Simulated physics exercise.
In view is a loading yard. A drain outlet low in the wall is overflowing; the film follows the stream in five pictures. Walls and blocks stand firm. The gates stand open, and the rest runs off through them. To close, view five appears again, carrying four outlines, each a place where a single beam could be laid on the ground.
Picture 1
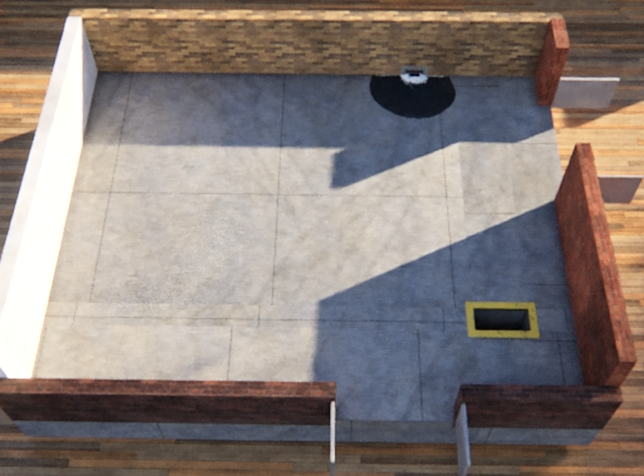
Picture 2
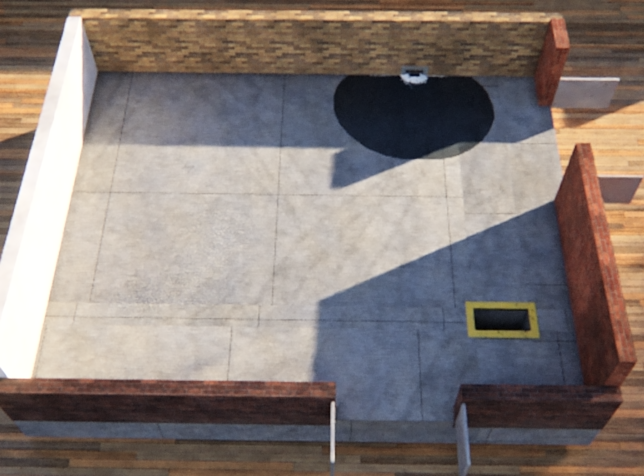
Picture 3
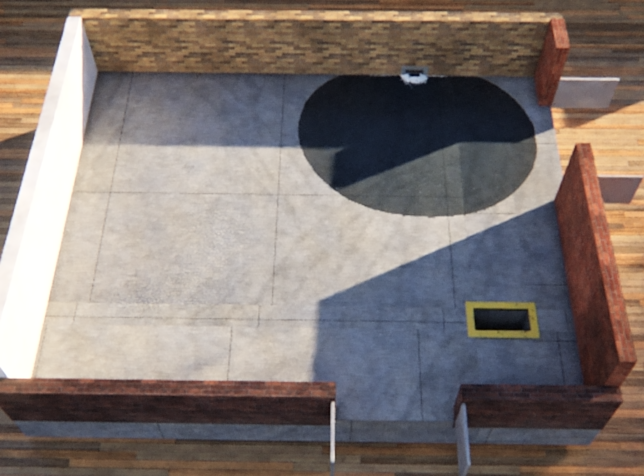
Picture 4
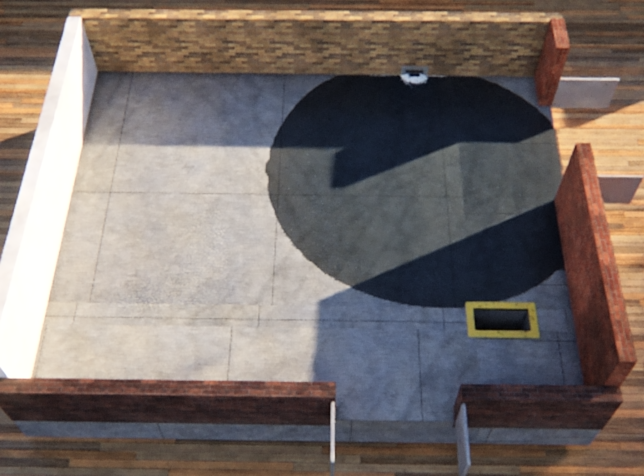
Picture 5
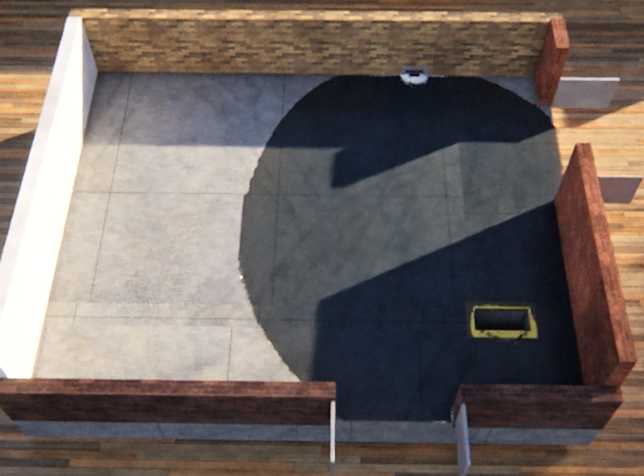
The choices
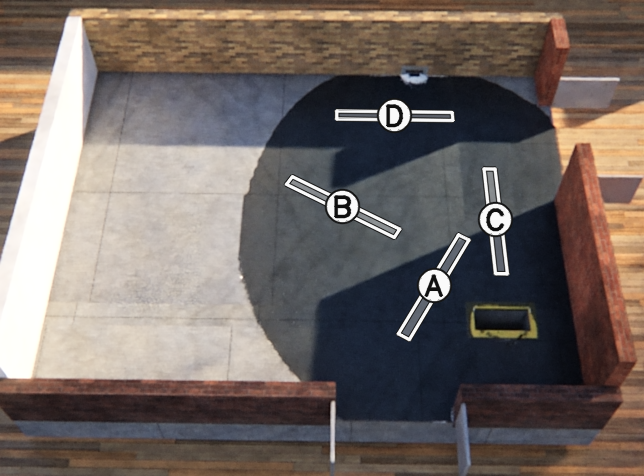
A walled yard with a pale grey slab floor, set on wooden planking, is seen from high above at an angle. A tan brick wall runs along the back, a white wall stands left, dark red brick walls with open gates line the right and front, and a yellow-edged drain sits lower right. From a small outfall at the back wall, dark water spreads forward and sideways in a widening round patch, reaching the front gateway and surrounding the drain, while the camera stays still.
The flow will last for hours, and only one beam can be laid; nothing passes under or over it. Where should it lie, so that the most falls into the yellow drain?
B works best here.
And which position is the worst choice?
D.
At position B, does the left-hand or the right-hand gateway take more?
More leaves on the left.
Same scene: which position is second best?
It is C.
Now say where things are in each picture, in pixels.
Outfall at (414, 71); yellow drain at (502, 320); open gate at (394, 406); open gate at (546, 151); water covers 2 % of the ground and shows as far out as (382, 104); yellow drain still dry.
Water covers 9 % of the ground and shows as far out as (413, 157); yellow drain still dry.
Water covers 19 % of the ground and shows as far out as (426, 214); yellow drain still dry.
Water covers 36 % of the ground and shows as far out as (504, 296); yellow drain still dry.
54 % of the ground is wet; yellow drain taking water.
On the marked copy, A from (403, 336) to (463, 237); B from (289, 180) to (397, 233); C from (501, 273) to (489, 169); D from (336, 114) to (452, 116).
For position A, about 15 % of the stream runs into the yellow drain, about 81 % out by the gates.
For position B, about 44 % of the stream runs into the yellow drain, about 54 % out by the gates.
For position C, about 29 % of the stream runs into the yellow drain, about 68 % out by the gates.
For position D, about 9 % of the stream runs into the yellow drain, about 86 % out by the gates.
